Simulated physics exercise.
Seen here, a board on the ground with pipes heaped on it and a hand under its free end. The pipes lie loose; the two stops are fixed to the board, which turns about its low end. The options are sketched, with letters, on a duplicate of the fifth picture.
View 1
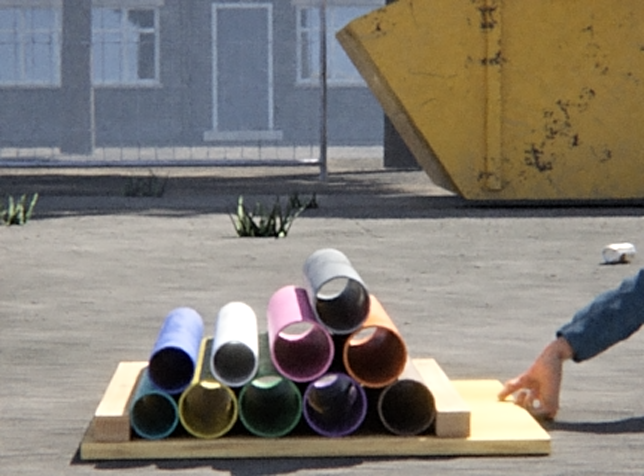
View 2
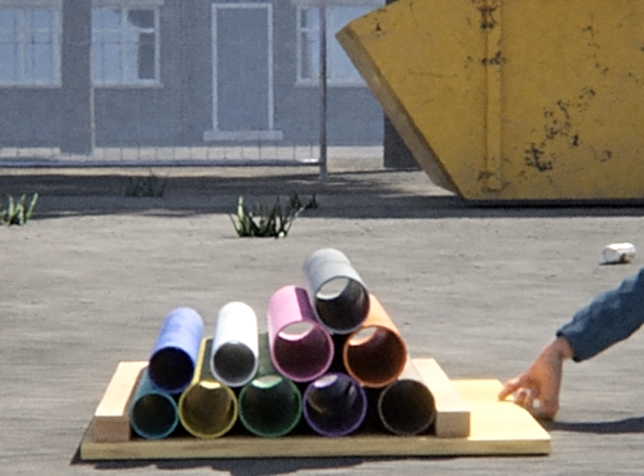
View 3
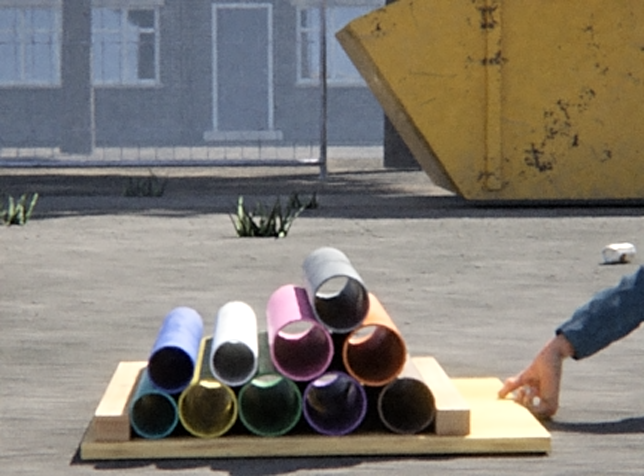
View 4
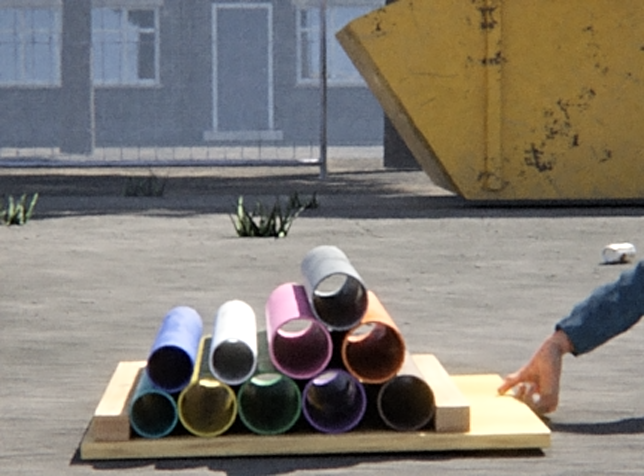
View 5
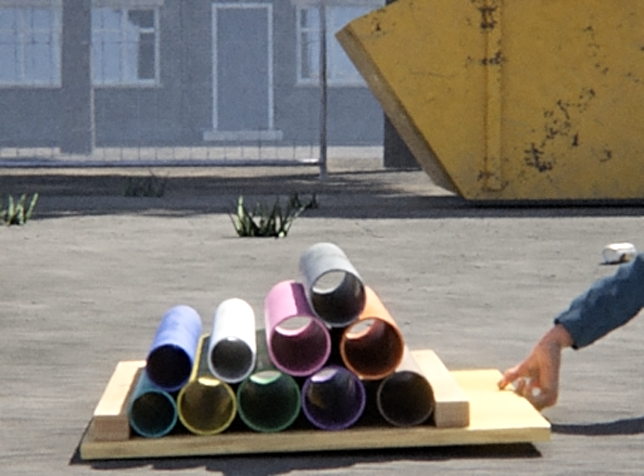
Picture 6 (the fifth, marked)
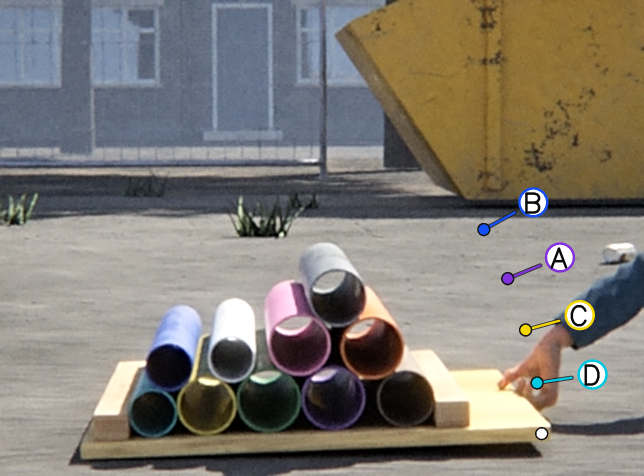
On bare ground outdoors, a hand slightly raises the right end of a board stacked with colourful pipes.
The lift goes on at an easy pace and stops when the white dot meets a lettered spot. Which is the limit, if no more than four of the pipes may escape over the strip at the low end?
At most to B.
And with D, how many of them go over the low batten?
With D, none.
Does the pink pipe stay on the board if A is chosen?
Yes.
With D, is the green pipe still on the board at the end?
Yes.
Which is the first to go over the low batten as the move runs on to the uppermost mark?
It is the blue one.
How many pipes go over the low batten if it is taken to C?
The count is none.
On the marked copy, A at (508, 278); B at (484, 230); C at (526, 330); D at (537, 383); the white dot at (541, 433).
Following B. Soon after the start, board at 21°.
Later, board at 28°.
In the end, board at 28°, four over the low batten (blue, white, pink, grey).
As for the rest, A one over the low batten (blue); C none over the low batten; D none over the low batten.
